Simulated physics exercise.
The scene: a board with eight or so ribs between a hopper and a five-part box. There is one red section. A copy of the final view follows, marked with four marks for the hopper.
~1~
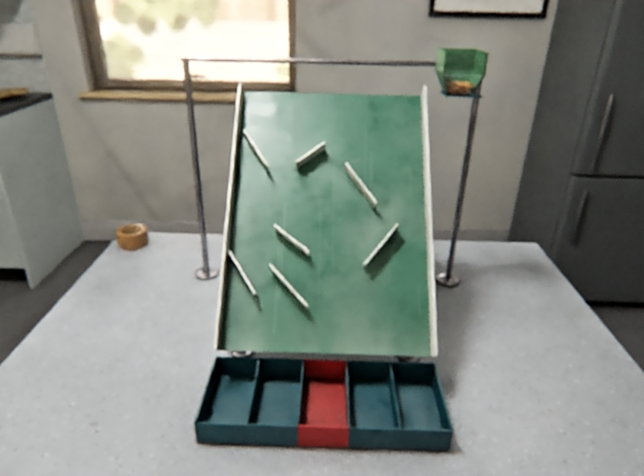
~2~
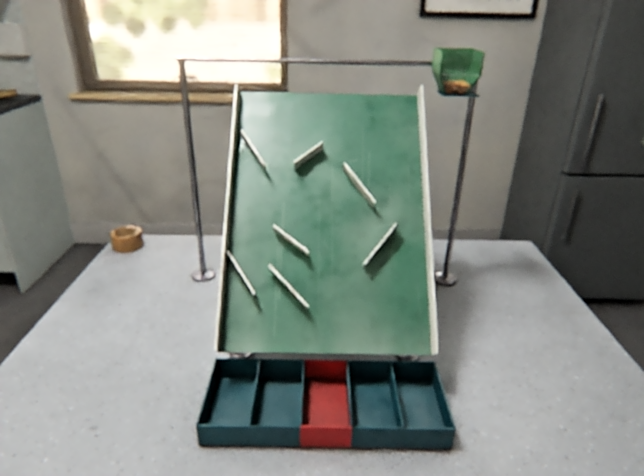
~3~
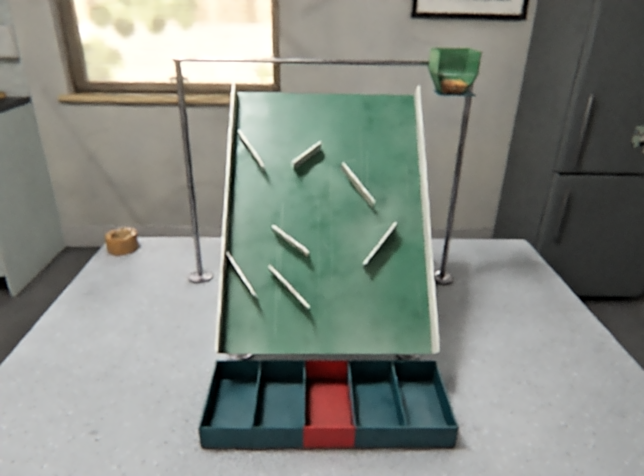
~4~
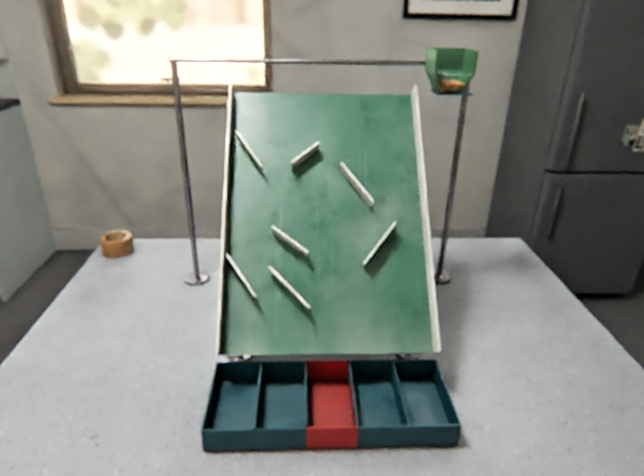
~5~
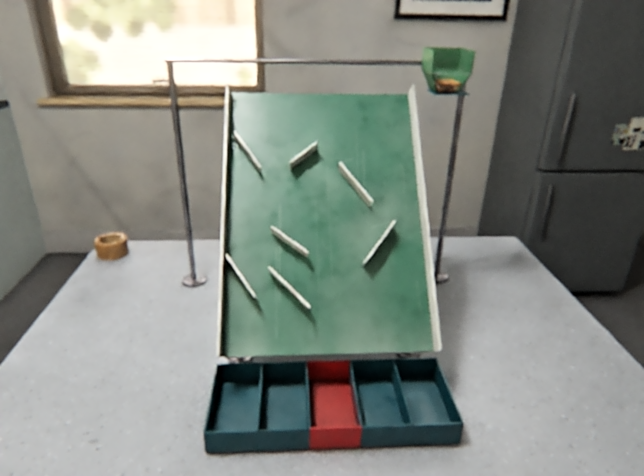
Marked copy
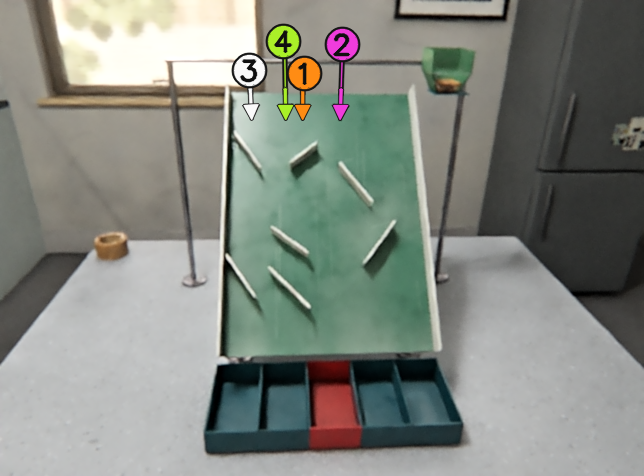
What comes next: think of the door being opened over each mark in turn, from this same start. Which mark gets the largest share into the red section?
2 is best.
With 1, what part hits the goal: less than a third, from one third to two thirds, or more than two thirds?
Less than a third.
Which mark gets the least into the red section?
That would be 3.
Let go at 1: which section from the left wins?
It is the second one.
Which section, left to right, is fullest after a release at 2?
The third.
On the marked copy, mark 1 meets the board at (302, 114); mark 2 meets the board at (340, 114); mark 3 meets the board at (251, 114); mark 4 meets the board at (285, 114).
For mark 1, roughly a quarter in the red section, roughly two thirds in other sections, about a tenth outside the box.
For mark 2, roughly half in the red section, roughly a quarter in other sections, roughly a quarter outside the box.
For mark 3, about a tenth in the red section, the larger part in other sections, just a few held on the board.
For mark 4, roughly a third in the red section, roughly two thirds in other sections.
